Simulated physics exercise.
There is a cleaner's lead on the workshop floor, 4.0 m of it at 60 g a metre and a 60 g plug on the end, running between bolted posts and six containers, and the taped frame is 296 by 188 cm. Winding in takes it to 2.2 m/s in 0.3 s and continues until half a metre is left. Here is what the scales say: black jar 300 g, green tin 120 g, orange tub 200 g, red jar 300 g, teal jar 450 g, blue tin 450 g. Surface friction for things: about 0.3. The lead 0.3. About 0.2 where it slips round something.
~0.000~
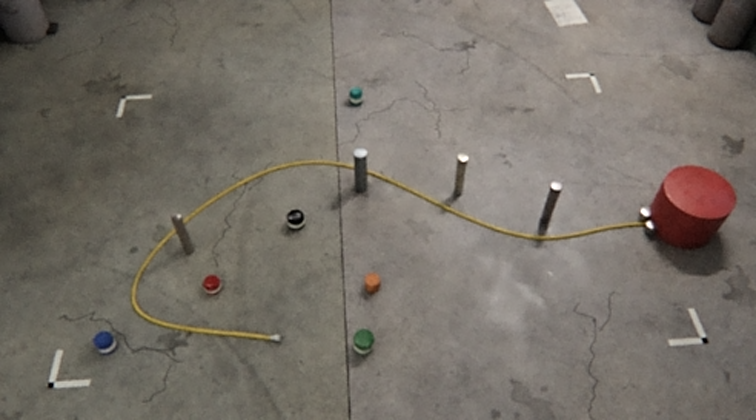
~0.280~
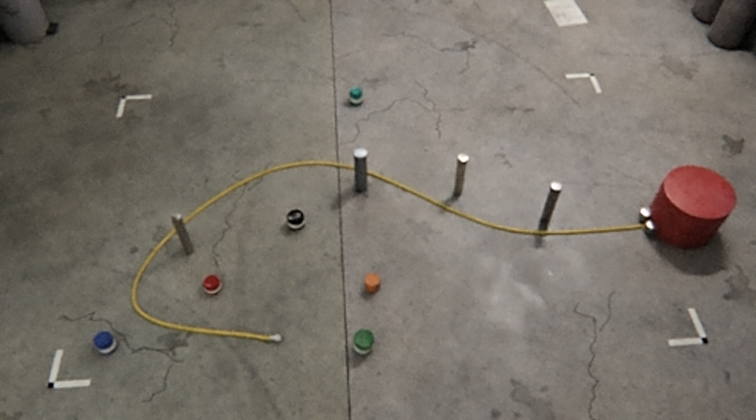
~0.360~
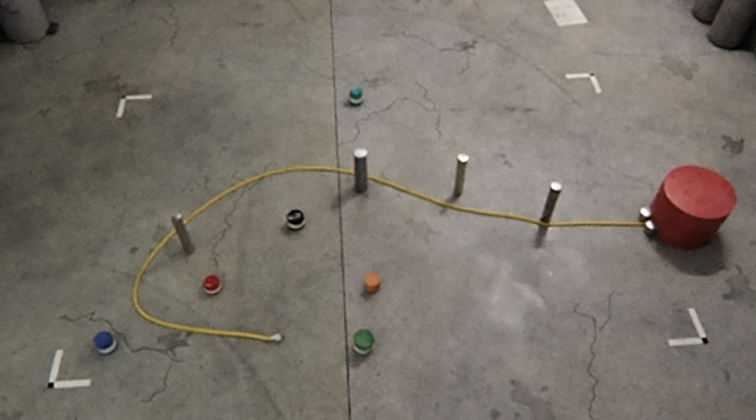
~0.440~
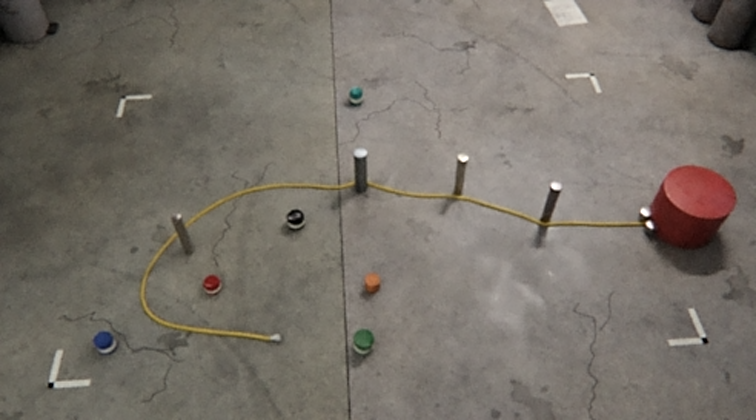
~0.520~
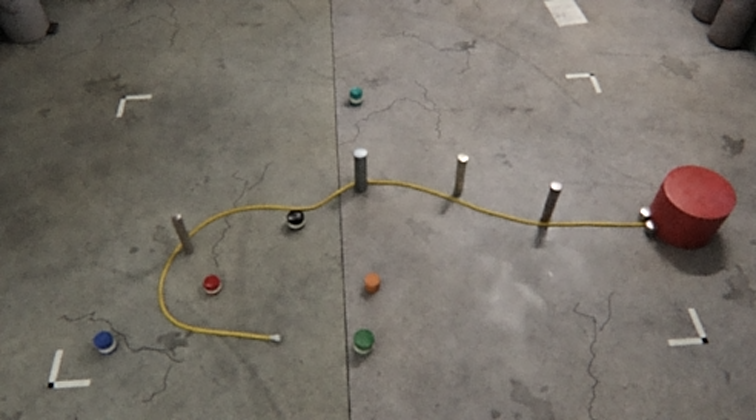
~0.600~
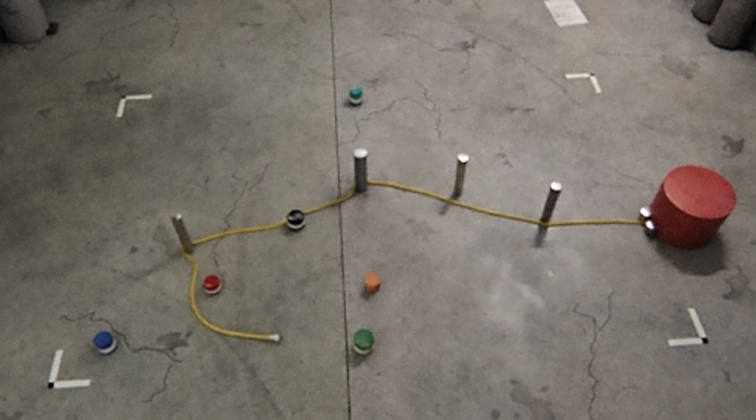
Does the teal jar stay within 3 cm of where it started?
No.
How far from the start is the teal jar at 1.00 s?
For the teal jar, I'd say close to 0 cm.
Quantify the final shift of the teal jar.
The teal jar ends 15 cm from where it began.
By 1.0 s, plug at (199, 184); red jar 2 cm off its start.
By 1.4 s, plug at (425, 141); teal jar 14 cm off its start, red jar 2 cm off its start.
By 1.8 s, plug at (730, 351); teal jar 15 cm off its start at (376, 81), red jar 2 cm off its start at (214, 277).
By 2.2 s, plug at (638, 220); teal jar 15 cm off its start, red jar 2 cm off its start.
By 3.0 s, plug at (658, 200); teal jar 15 cm off its start at (376, 81), red jar 2 cm off its start at (214, 277).
